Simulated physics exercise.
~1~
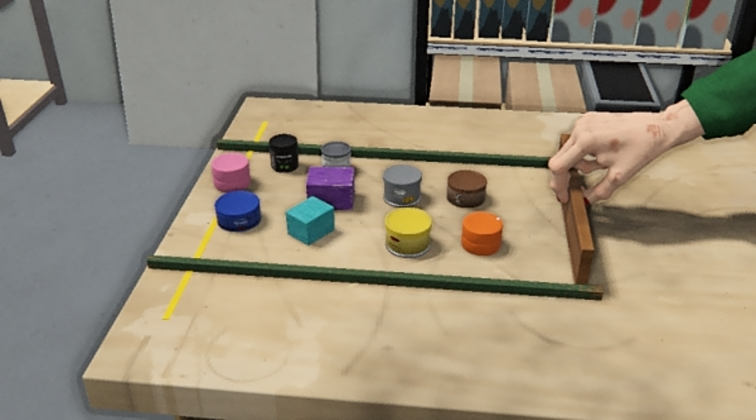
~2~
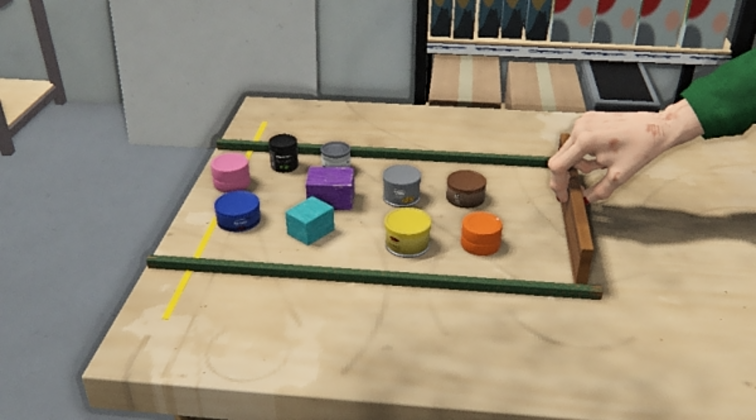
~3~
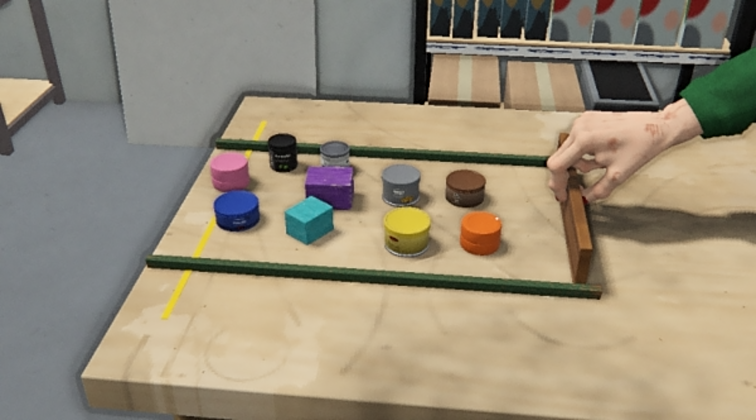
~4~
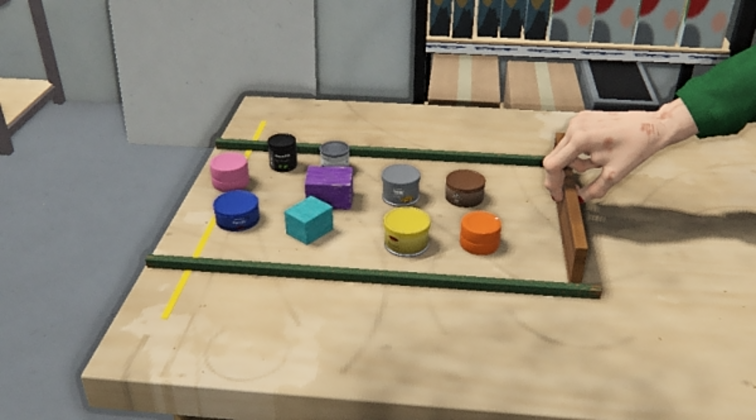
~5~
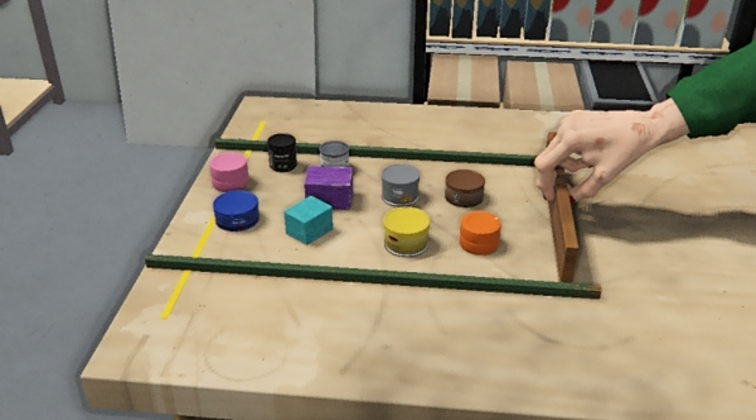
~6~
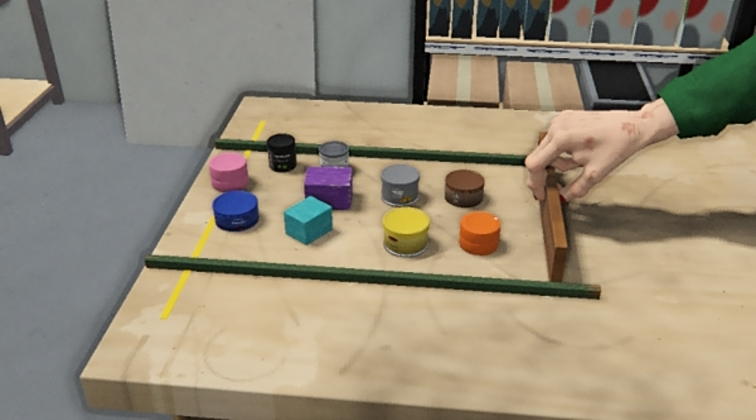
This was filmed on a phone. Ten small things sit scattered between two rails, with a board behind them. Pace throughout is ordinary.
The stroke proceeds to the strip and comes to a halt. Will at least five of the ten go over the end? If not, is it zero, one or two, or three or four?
Yes, five or more go over.
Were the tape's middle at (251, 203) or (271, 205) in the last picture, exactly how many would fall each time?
1 and 0.
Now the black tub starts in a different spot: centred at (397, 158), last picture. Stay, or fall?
From that start, the object then is safe.
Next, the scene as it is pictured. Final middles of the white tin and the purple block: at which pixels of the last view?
First (231, 148), then (195, 186).
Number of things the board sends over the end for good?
Result - number fallen: 5.
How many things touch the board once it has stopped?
Number in contact with it: 5.
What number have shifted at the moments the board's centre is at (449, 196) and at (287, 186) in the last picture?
Well, it's 4 at the first one and 10 at the second.
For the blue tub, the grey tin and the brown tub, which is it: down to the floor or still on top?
Result: Blue tub gone, grey tin gone, brown tub safe.
A little later, none off yet; pink lid at rest near (229, 173); blue tub at rest near (236, 211); black tub at rest near (282, 153).
Next, none off yet; pink lid at rest near (229, 173); blue tub moving near (224, 213); black tub shifted a little near (275, 148).
When it is over, the number that fall off is five or more; down, grey tin, turquoise block, black tub, blue tub and pink lid.
